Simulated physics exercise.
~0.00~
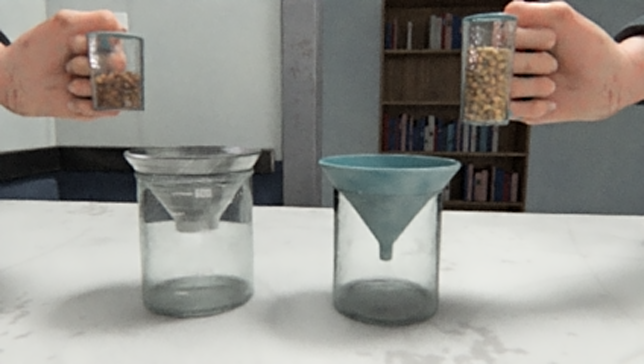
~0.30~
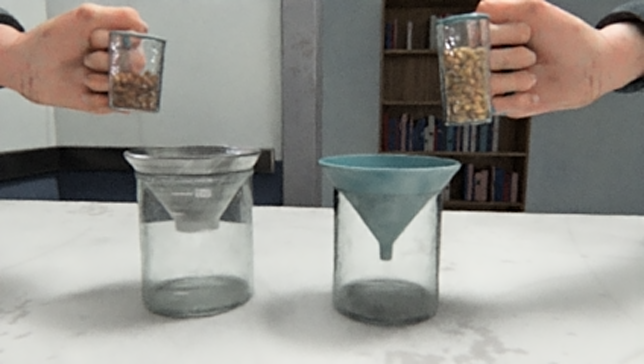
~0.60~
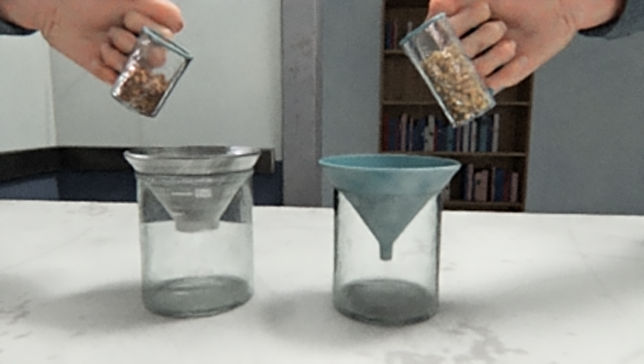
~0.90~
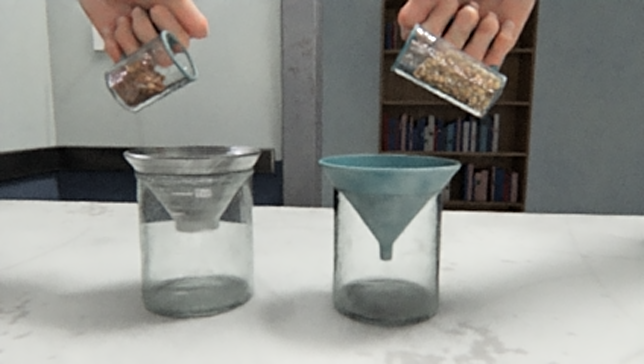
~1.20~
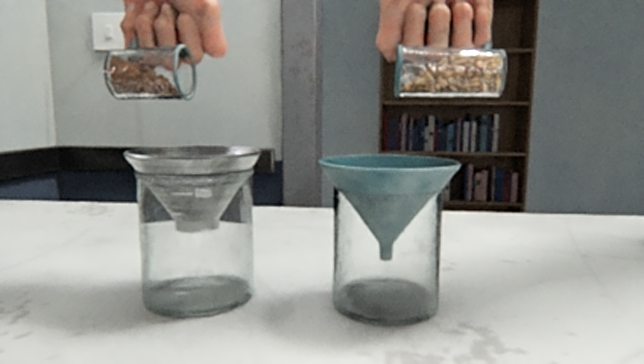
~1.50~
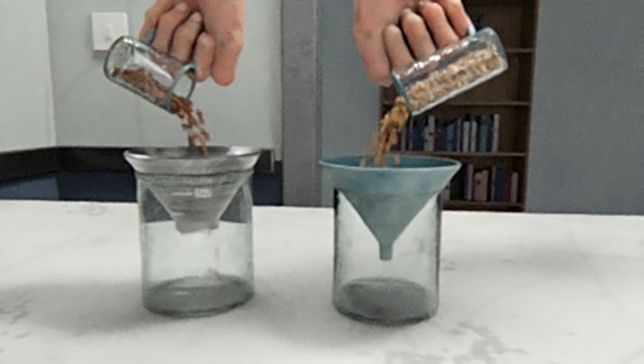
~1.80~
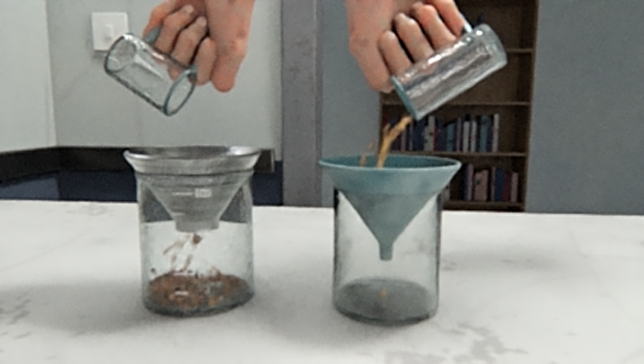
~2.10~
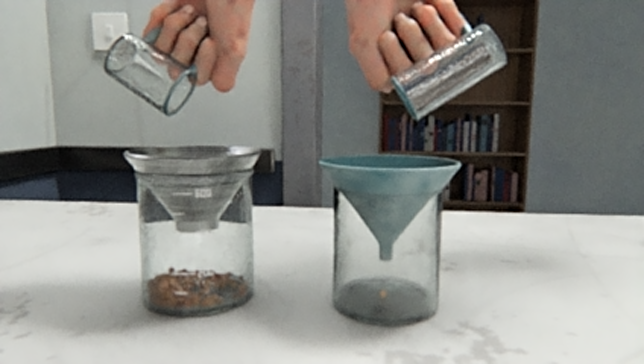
Two hands hold small clear cups of dry brown and tan pieces above a white marbled counter, seen from the front by a still camera, with a bookcase behind. Below stand two glass jars, the left topped by a grey funnel and the right by a teal one. The hands move inward and tip the cups until both pour. The left load drops through its wide spout and settles in a brown heap in the jar. The right cup empties more slowly into the teal funnel, and almost nothing reaches its jar, the contents staying jammed inside the funnel.
